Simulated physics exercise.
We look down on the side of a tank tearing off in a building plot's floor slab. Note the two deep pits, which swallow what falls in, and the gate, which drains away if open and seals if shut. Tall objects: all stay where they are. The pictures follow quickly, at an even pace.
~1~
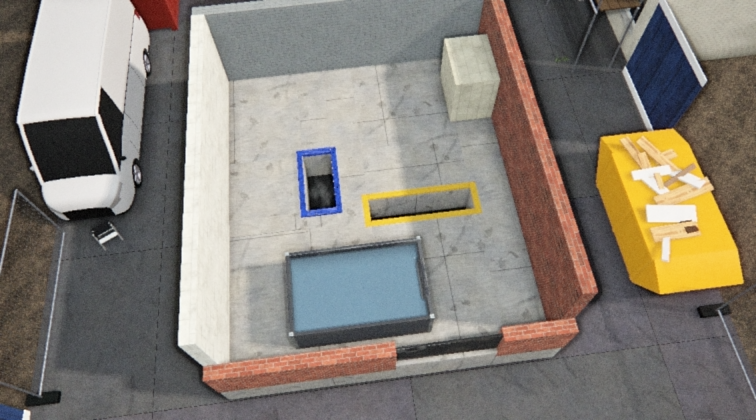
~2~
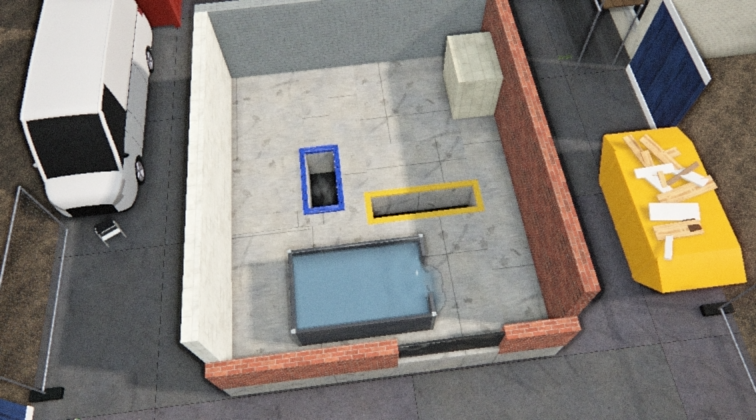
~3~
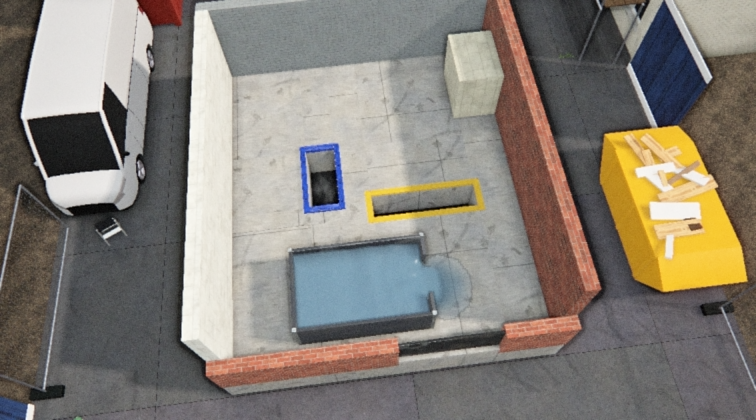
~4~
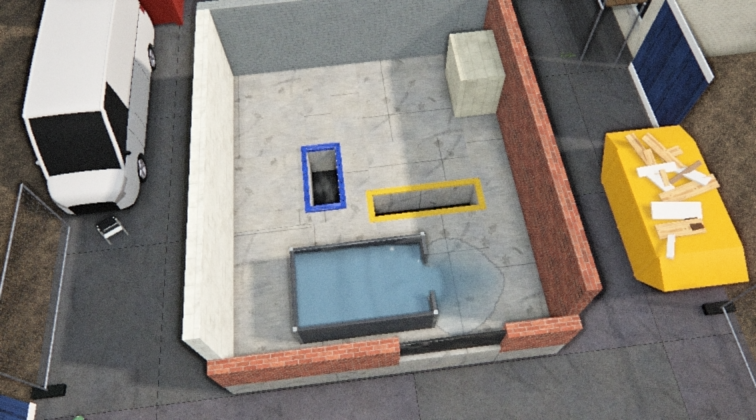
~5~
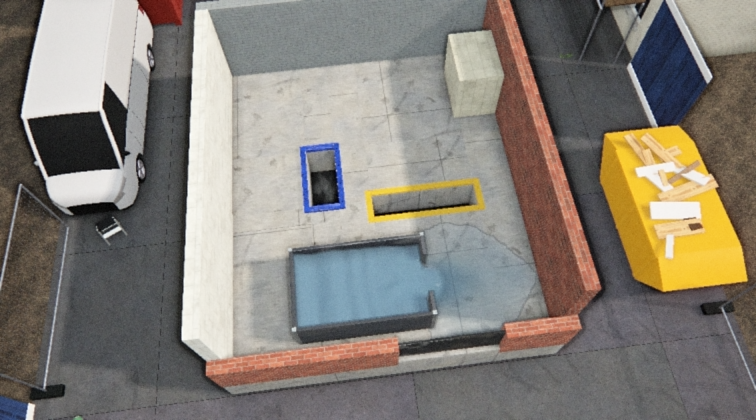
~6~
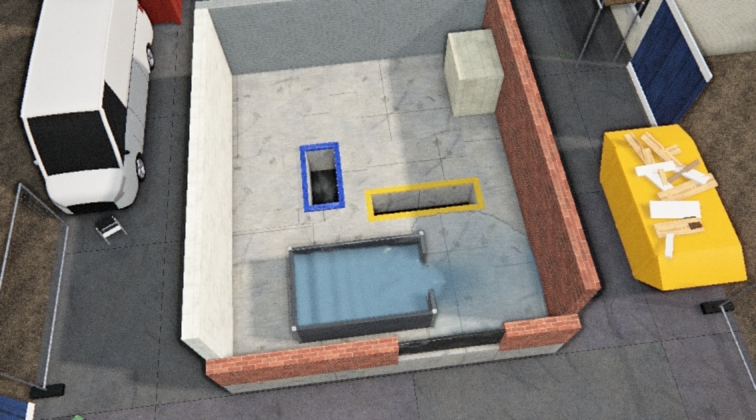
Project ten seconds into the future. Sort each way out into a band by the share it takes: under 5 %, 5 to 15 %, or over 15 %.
Shares: The gate takes under 5 %; the yellow pit takes over 15 %; the blue pit takes under 5 %.
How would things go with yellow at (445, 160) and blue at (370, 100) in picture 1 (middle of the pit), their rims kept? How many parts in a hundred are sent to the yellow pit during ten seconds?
Result - yellow pit, 45 in a hundred.
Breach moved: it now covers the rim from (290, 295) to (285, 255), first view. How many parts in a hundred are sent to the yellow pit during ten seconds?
About 12 percent ends up in the yellow pit, by my reckoning.
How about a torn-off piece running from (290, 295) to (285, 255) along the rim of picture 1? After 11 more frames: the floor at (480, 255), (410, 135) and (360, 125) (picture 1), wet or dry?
The first would be still unwetted, the second still unwetted and the third still unwetted.
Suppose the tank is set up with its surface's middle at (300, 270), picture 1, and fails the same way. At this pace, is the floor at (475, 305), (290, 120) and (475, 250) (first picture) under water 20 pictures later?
Checking the three spots, I get swamped, high and dry, swamped.
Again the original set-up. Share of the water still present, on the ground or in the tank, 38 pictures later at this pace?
Estimate: 86 %.
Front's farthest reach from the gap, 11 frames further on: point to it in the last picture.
I'd say around (491, 118).
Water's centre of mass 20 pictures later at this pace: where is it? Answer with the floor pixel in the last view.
My pick is pixel (422, 265).
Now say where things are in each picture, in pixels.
The first frame shows the water tank at (358, 286) is whole and still.
In the second frame, water pours out at (424, 286) and has run to (430, 269).
In the third frame, the front is at (463, 273), out from the gap at (425, 285).
In the fourth frame, water pours out at (426, 284) and has run to (497, 274).
In the fifth frame, the front is at (528, 271), out from the gap at (425, 284).
In the sixth frame, water pours out at (424, 283) and has run to (526, 240).
A moment on, water covers 15 % of the floor; the gate 0 %, the yellow pit 1 %, the blue pit 0 %.
Next, water covers 25 % of the floor; the gate 0 %, the yellow pit 1 %, the blue pit 0 %.
Then, water covers 35 % of the floor; the gate 0 %, the yellow pit 5 %, the blue pit 0 %.
Later, water covers 70 % of the floor; the gate 0 %, the yellow pit 13 %, the blue pit 0 %.
In the end, water covers 95 % of the floor; the gate 0 %, the yellow pit 23 %, the blue pit 1 %.
